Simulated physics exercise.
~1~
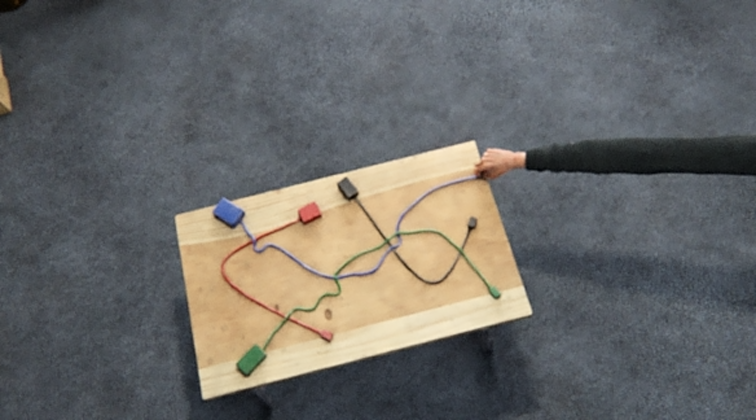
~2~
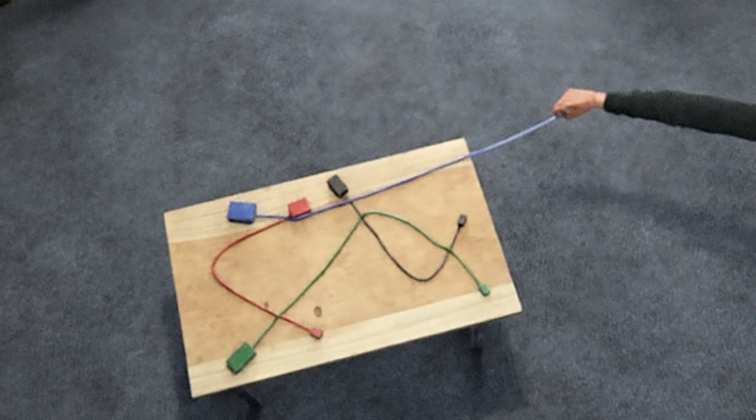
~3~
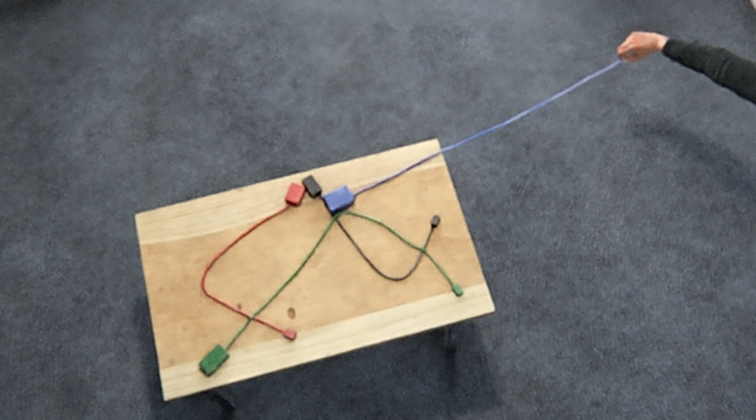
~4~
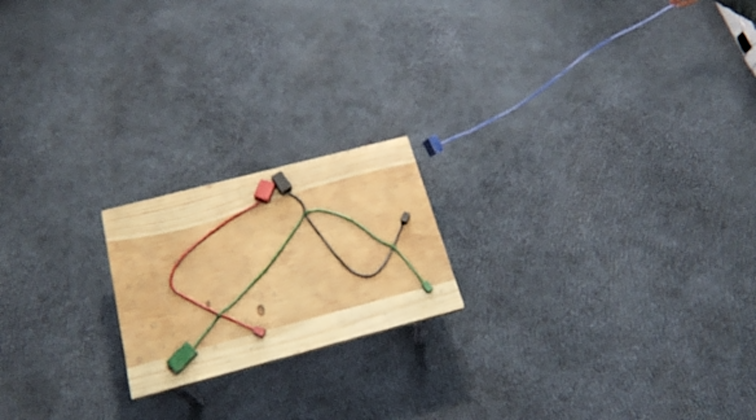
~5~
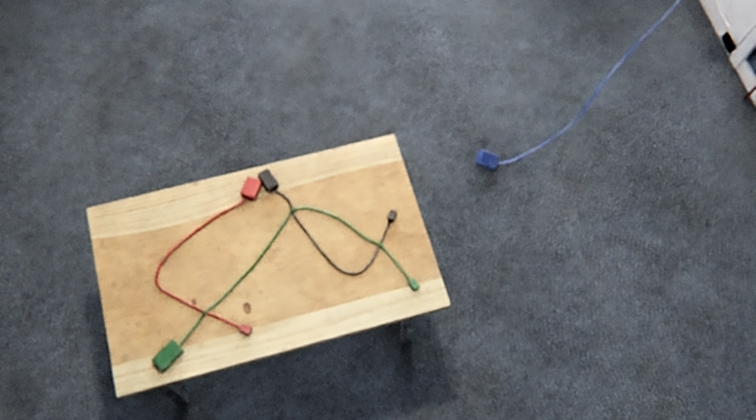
A hand pulled the blue lead up and to the right across a wooden table of tangled leads, dragging its charger past the red one, which shifted slightly, until it slid off the edge, leaving the red, green and black leads behind.
